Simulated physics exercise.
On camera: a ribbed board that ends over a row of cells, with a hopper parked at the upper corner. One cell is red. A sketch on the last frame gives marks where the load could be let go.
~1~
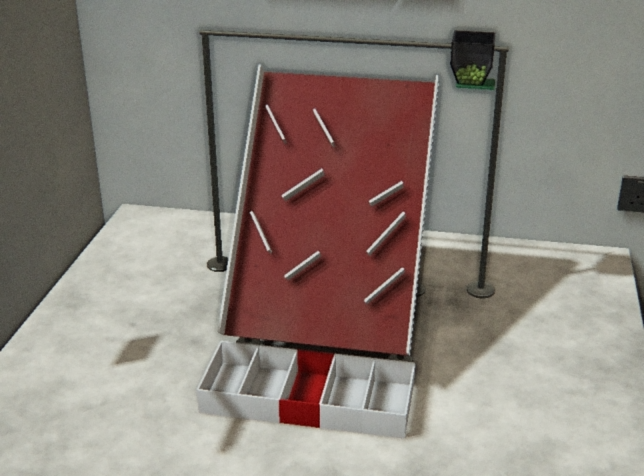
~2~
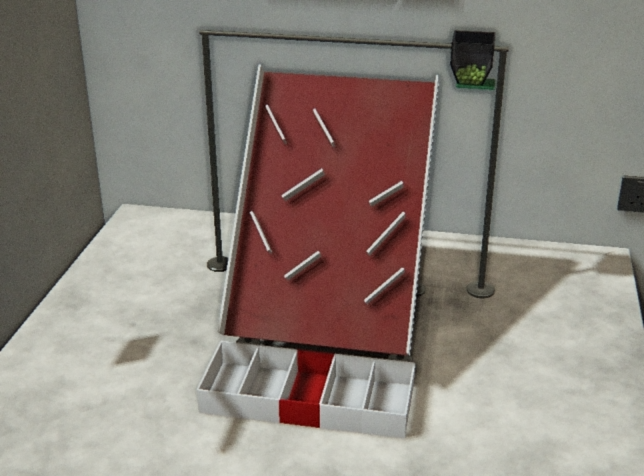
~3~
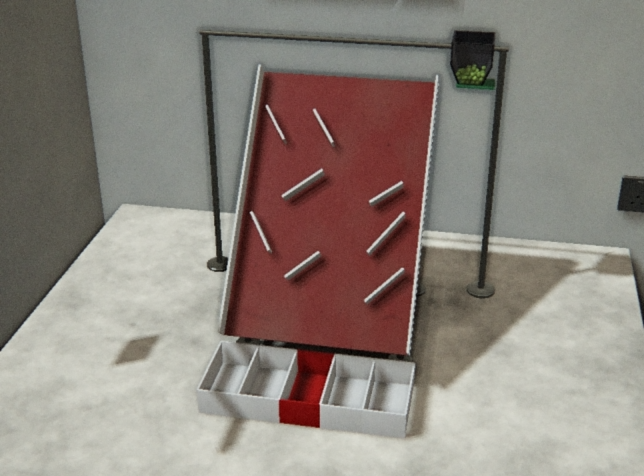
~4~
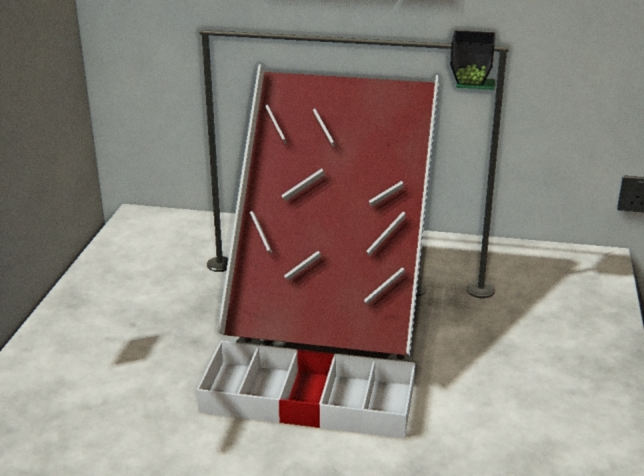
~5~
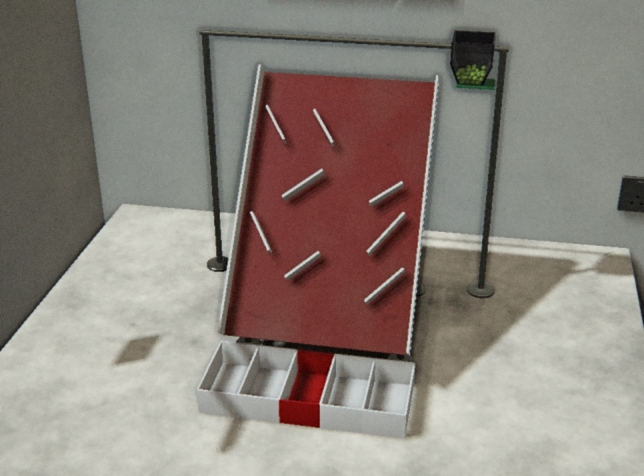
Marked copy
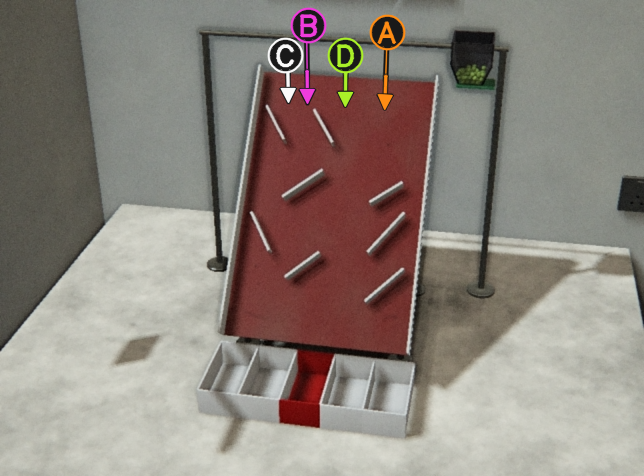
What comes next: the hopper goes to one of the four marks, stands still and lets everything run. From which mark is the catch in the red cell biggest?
Mark A.
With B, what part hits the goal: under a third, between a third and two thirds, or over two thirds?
Under a third.
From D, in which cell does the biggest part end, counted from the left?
It is the fourth one.
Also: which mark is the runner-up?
Mark D.
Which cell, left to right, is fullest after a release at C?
The second from the left.
On the marked copy, mark A meets the board at (384, 104); mark B meets the board at (307, 98); mark C meets the board at (288, 97); mark D meets the board at (345, 101).
With A, roughly half in the red cell, roughly a third in other cells, about a tenth outside the box.
With B, just a few in the red cell, almost all in other cells, just a few outside the box.
With C, just a few in the red cell, almost all in other cells.
With D, roughly a quarter in the red cell, roughly two thirds in other cells, about a tenth outside the box.
